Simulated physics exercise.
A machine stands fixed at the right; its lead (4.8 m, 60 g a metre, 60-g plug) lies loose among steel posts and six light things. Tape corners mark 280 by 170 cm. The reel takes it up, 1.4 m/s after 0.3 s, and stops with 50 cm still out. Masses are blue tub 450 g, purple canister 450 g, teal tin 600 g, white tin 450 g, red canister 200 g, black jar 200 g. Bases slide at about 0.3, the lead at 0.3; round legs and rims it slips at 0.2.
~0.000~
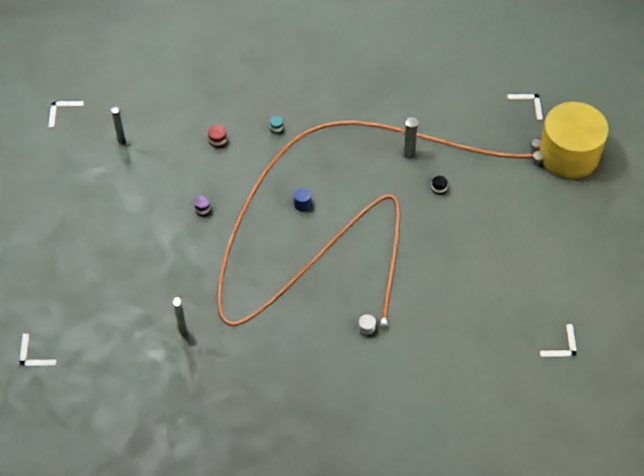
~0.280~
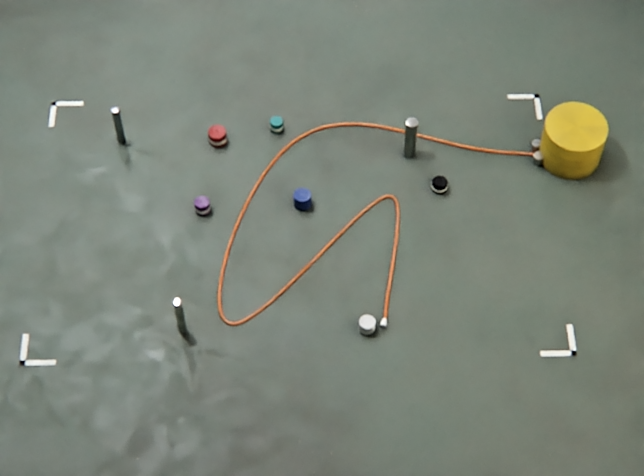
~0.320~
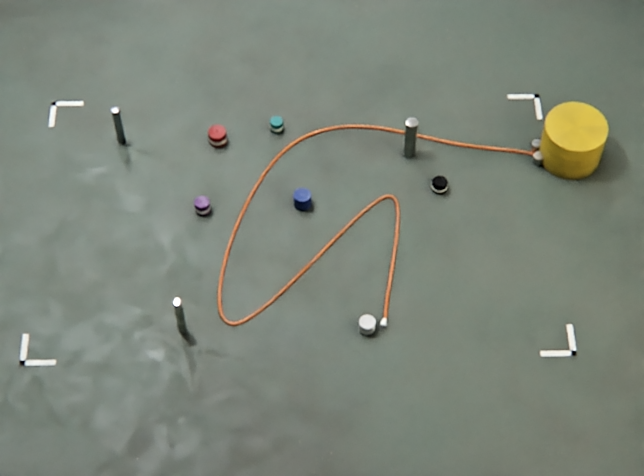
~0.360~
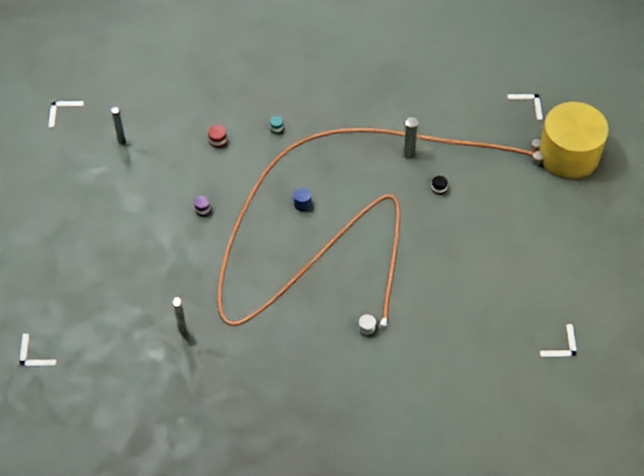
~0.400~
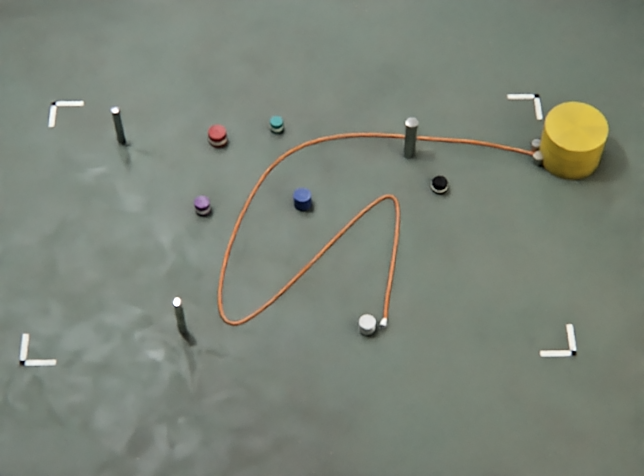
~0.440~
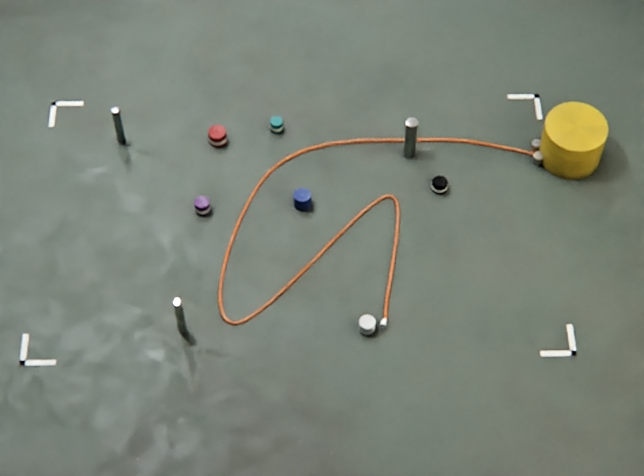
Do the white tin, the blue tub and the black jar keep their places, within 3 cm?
The white tin stays put, the blue tub gets shifted, the black jar stays put.
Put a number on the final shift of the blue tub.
About: Blue tub 6 cm.
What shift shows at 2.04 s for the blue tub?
Blue tub 0 cm.
After 1.2 s, plug at (384, 322); nothing else has moved.
After 2.0 s, plug at (383, 316); nothing else has moved.
After 2.8 s, plug at (340, 128); blue tub 5 cm off its start at (312, 196).
After 3.6 s, plug at (594, 160); blue tub 5 cm off its start.
After 4.4 s, plug at (515, 162); blue tub 5 cm off its start at (312, 196), black jar 0 cm off its start at (440, 181), white tin 0 cm off its start at (367, 322).
